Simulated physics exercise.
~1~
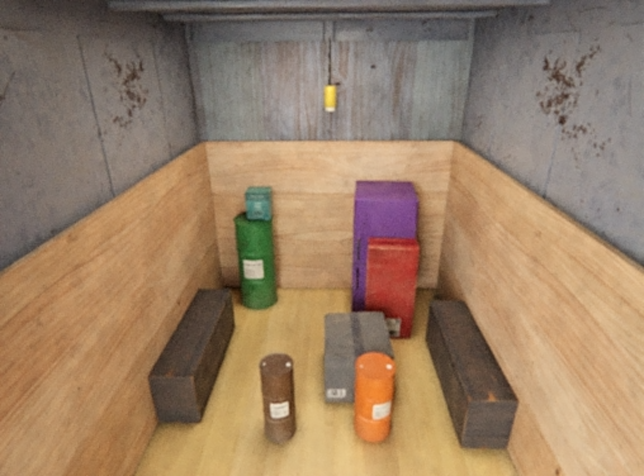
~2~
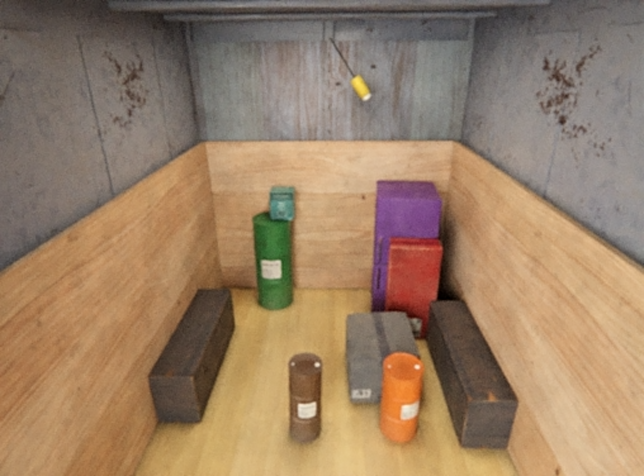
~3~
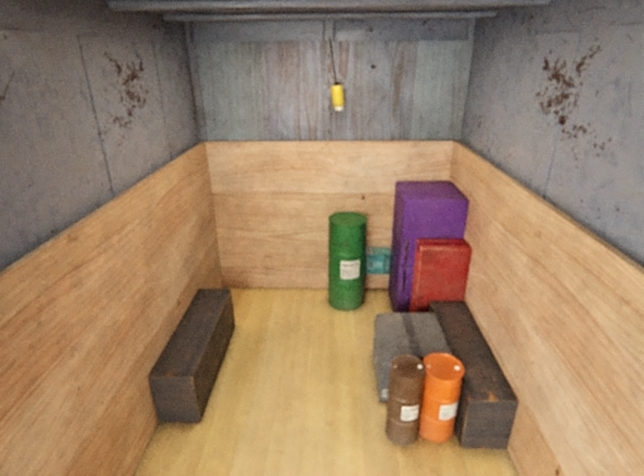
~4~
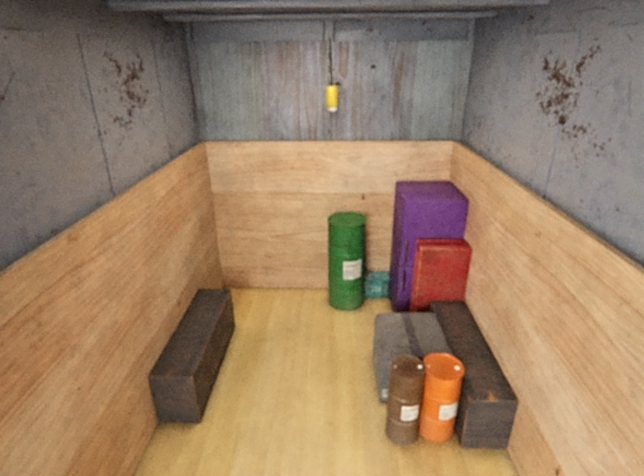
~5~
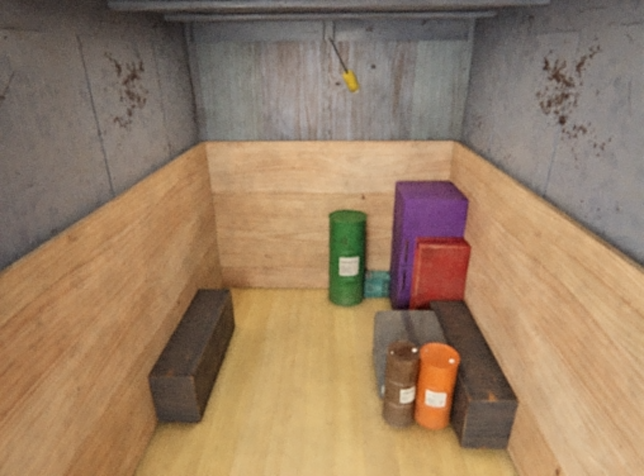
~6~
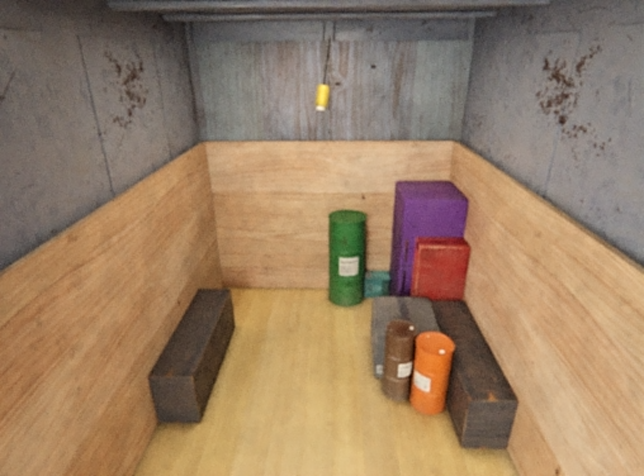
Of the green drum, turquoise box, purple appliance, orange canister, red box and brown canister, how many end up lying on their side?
One of them does. The turquoise box ends on its side on the floor after tumbling off the green drum, while the others stay upright.
At first, a turquoise box sits on a green drum in the back of a van, with a purple appliance, a red box, a grey box and two canisters standing nearby. The load slides to the right as a yellow hanging lamp swings. The turquoise box then tumbles off the drum and drops to the floor between the drum and the purple appliance. After a pause, the brown and orange canisters slide away from the viewer, and the grey box shifts the same way. At the end, the drum and both canisters are still upright, with the load gathered towards the right.
